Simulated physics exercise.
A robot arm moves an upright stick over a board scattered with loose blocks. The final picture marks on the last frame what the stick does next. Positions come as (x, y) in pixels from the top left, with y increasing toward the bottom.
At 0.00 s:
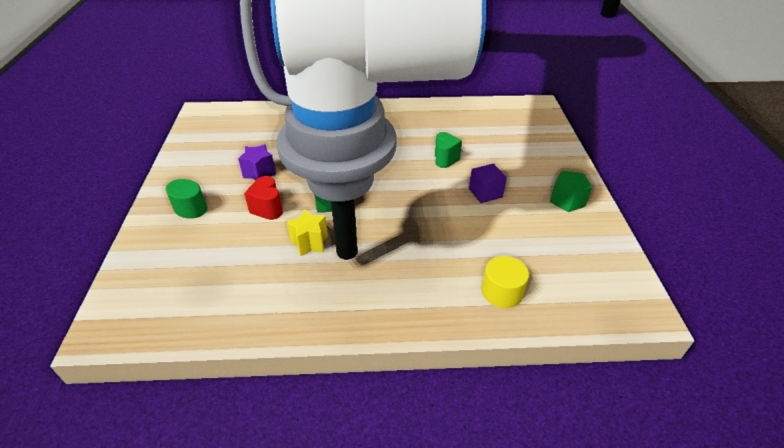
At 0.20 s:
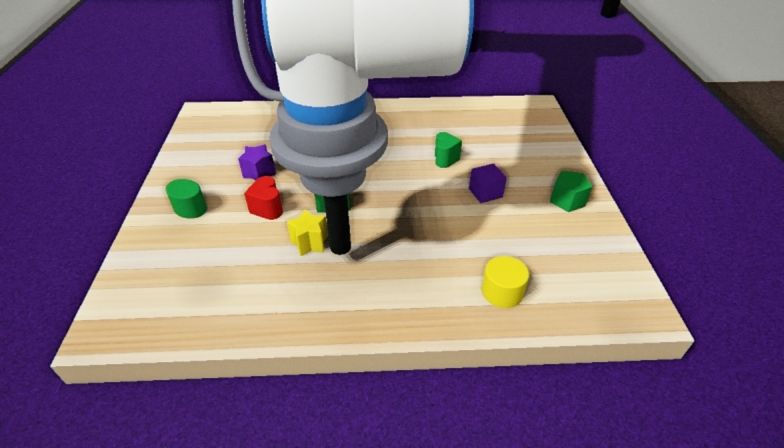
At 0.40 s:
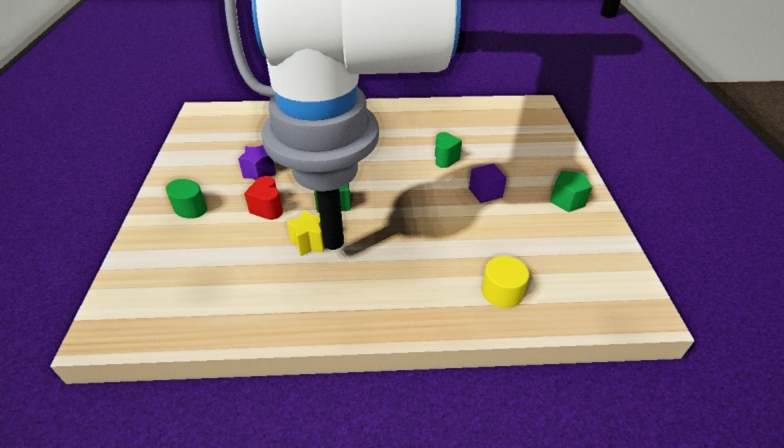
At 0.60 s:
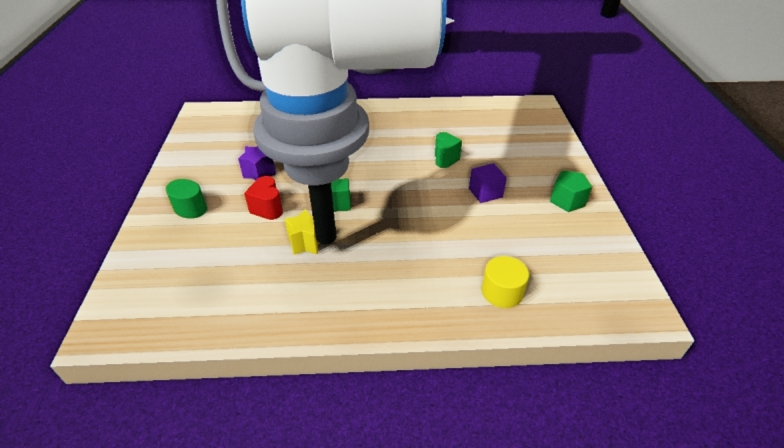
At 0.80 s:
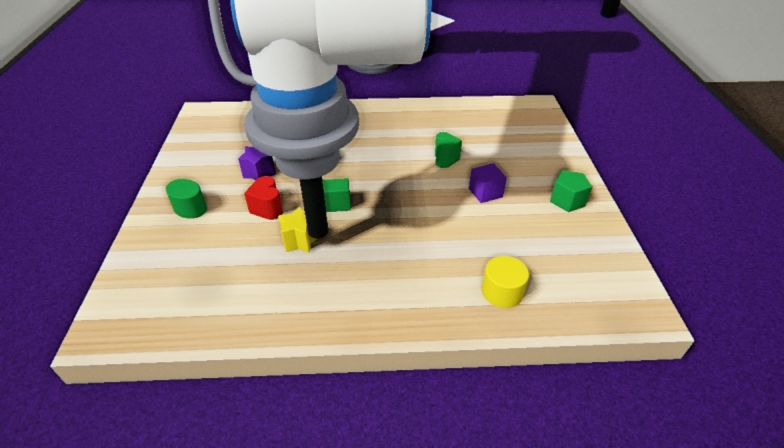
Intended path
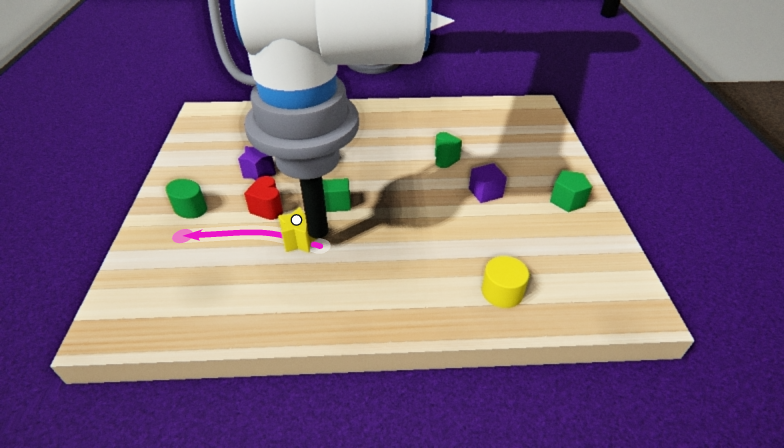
A robot arm moves its black stick slightly left, nudging the yellow star block left.
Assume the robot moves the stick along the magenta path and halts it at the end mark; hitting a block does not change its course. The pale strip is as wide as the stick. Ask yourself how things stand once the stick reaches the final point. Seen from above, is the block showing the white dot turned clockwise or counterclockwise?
Bird's-eye view: Clockwise.
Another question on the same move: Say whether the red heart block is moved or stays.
By the time the path is finished, it has moved at least a centimetre.
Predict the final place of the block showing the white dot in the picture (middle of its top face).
Just about (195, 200).
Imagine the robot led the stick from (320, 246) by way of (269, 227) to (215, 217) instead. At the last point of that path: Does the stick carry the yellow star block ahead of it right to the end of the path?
Yes - that is the case.
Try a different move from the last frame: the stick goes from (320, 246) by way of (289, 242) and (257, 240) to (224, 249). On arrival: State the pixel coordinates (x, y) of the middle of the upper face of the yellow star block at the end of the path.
Its top centre lands on (226, 209).
The drawn path runs from (320, 246) by way of (255, 232) to (183, 236); the dot is on the yellow star block.
The first path, step by step. One third of the way, stick at (274, 220); red heart block at (257, 183), turned 20° clockwise; yellow star block at (252, 209).
Two thirds of the way, stick at (226, 219); red heart block at (255, 182), turned 35° clockwise; yellow star block at (210, 203), turned 20° clockwise.
At the end, stick at (177, 221); green oval at (181, 183), turned 15° anticlockwise; red heart block at (255, 182), turned 35° clockwise; yellow star block at (195, 200), turned 85° clockwise; green rectangular block not moved.
